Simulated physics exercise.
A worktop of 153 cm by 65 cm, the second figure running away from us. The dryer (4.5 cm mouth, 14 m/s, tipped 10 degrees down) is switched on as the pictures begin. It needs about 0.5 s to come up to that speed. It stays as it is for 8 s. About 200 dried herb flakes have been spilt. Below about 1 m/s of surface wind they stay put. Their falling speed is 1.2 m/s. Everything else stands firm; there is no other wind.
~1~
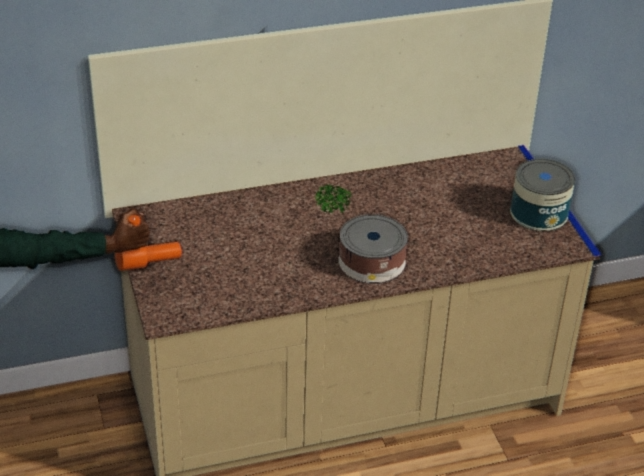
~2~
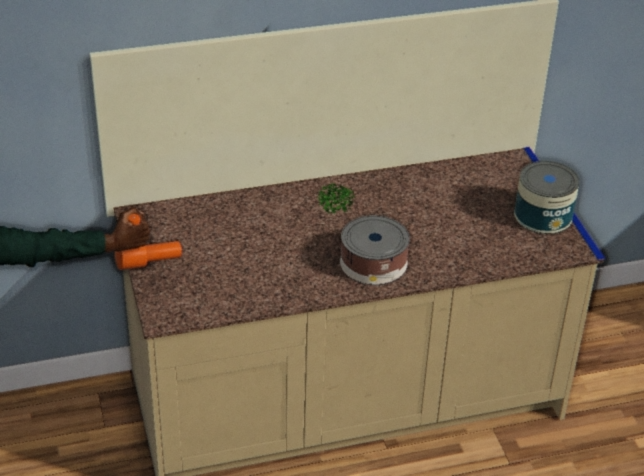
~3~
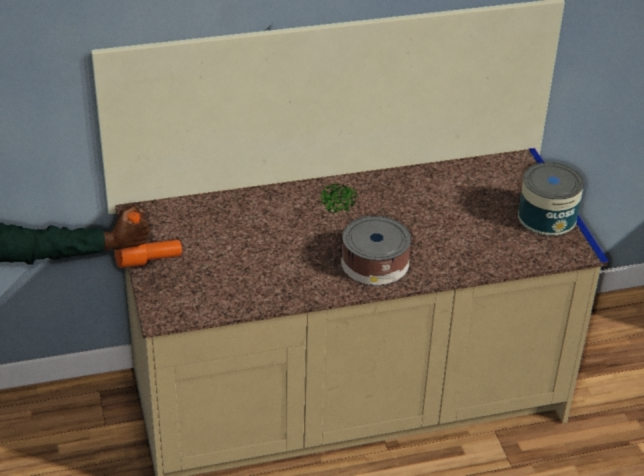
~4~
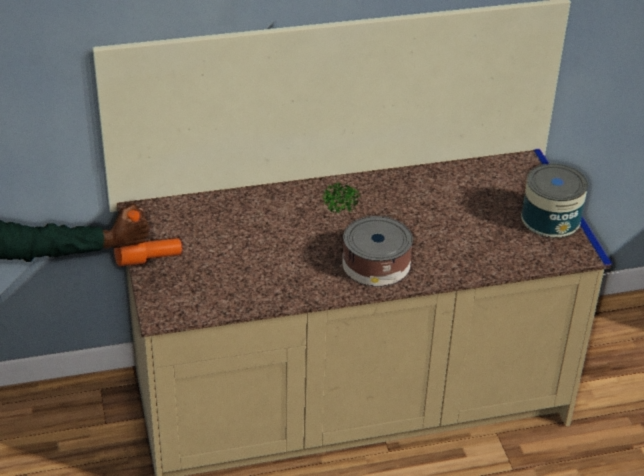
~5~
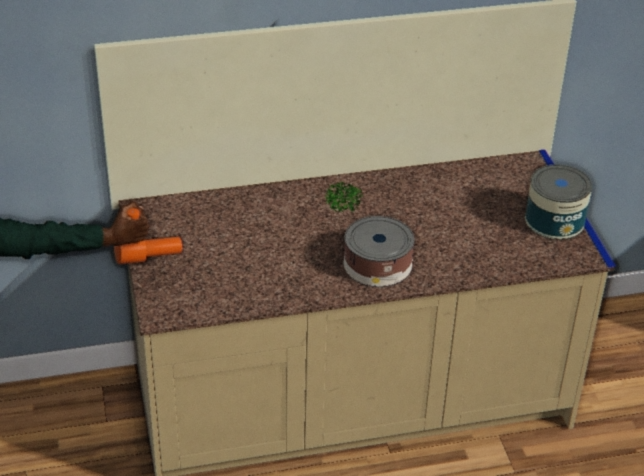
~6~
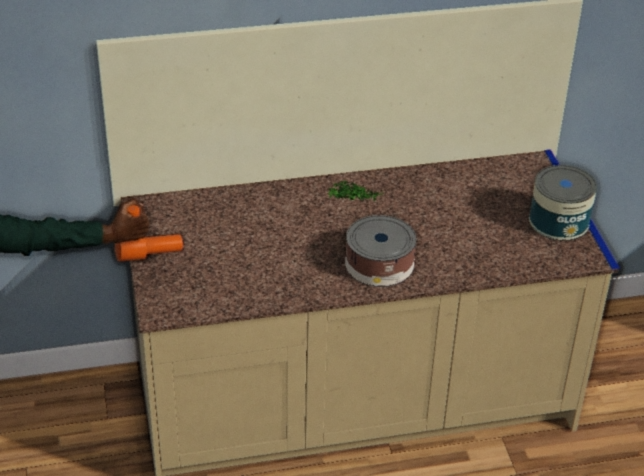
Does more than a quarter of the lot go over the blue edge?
More than a quarter over the blue edge: Yes.
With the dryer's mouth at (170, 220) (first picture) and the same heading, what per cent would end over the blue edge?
It would be near 90 %.
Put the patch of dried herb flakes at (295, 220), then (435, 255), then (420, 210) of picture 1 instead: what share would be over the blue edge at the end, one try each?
In that order: 100 %, 1 %, 70 %.
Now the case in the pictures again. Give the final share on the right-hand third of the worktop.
About 0 %.
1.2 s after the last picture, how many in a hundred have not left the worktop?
Near 0 %.
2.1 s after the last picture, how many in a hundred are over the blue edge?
Some 100 per cent.
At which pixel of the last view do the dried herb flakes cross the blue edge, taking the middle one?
At about (555, 156).
Then, 1.2 s after the last picture the count stands so, 100 % are over the blue edge.
Then, 2.1 s after the last picture the count stands so, 100 % are over the blue edge.
Then, 4.0 s after the last picture the count stands so, 100 % are over the blue edge.
Then, 7.6 s after the last picture, at the end, 100 % are over the blue edge.
